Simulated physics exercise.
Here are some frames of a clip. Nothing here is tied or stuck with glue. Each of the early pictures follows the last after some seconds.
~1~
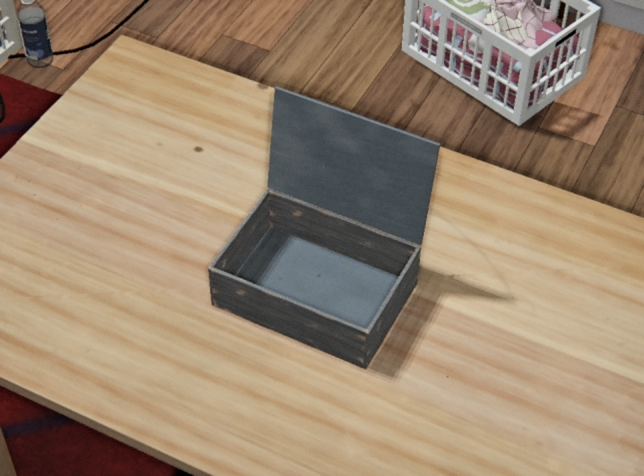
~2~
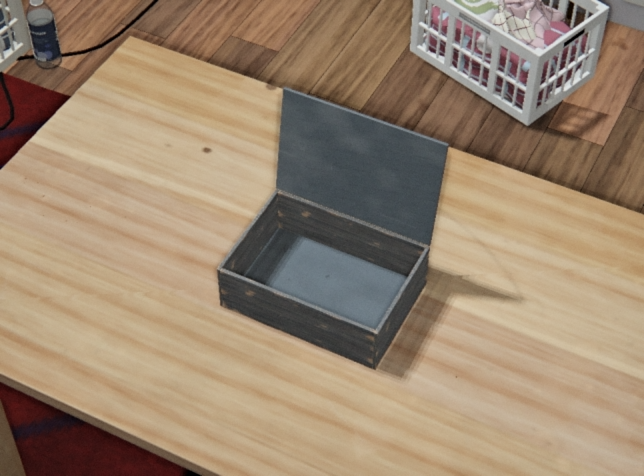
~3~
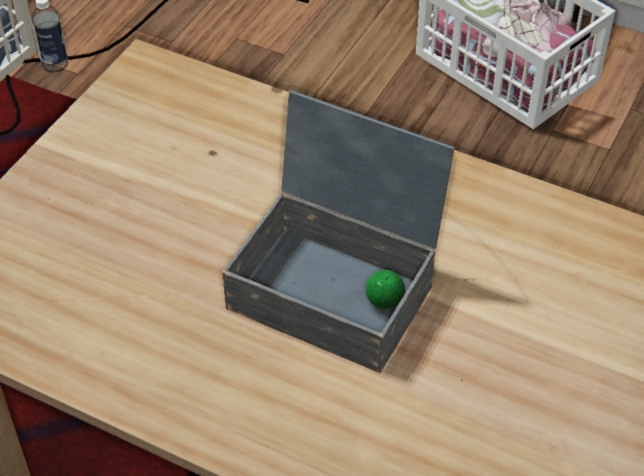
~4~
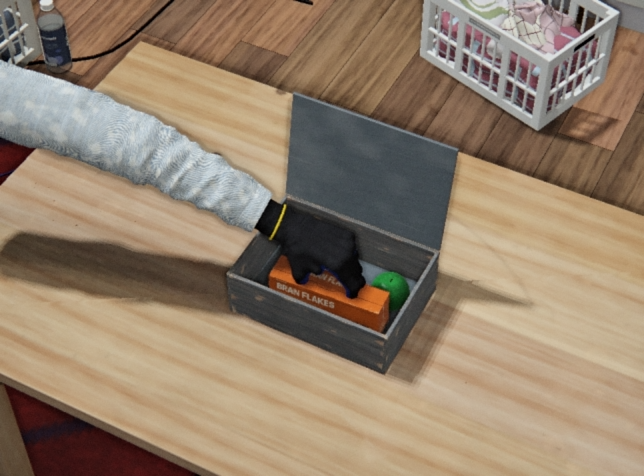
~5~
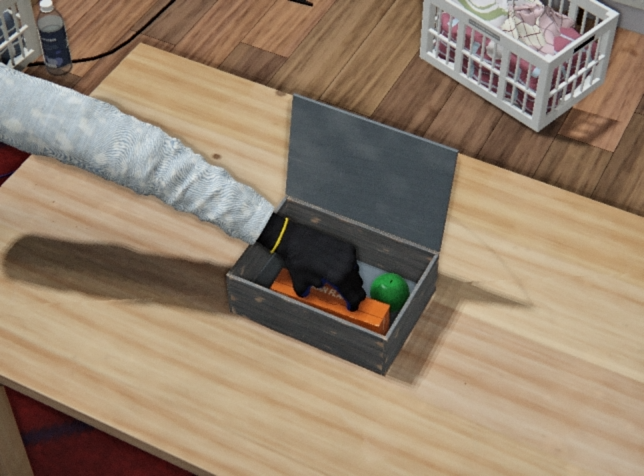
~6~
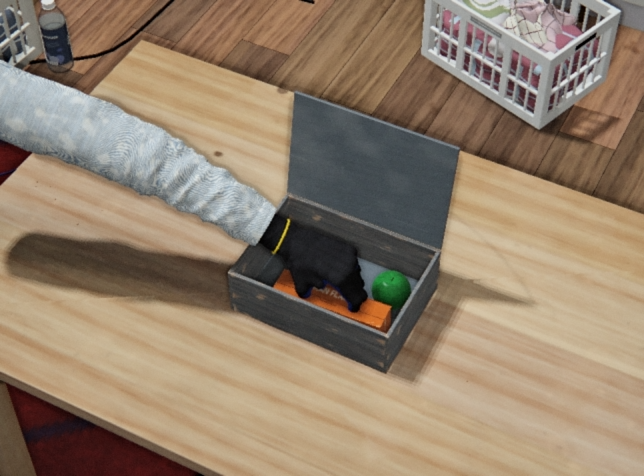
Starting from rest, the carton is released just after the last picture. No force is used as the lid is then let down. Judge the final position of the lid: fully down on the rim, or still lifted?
Watch - the lid drops into place nicely.
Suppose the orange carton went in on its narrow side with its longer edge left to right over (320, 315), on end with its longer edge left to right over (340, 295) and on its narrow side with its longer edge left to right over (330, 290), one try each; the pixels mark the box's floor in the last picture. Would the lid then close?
So, one: It drops fully; two: It remains raised; three: It drops fully.
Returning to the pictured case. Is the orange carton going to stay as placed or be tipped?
Well, it stays just as set.
Then, 1.40 s past the last view, lid 70° above the rim.
Then, 1.90 s past the last view, lid 35° above the rim.
Finally, lid shut; both still in place. Final places as the last picture's camera would see them, orange carton near (331, 312).
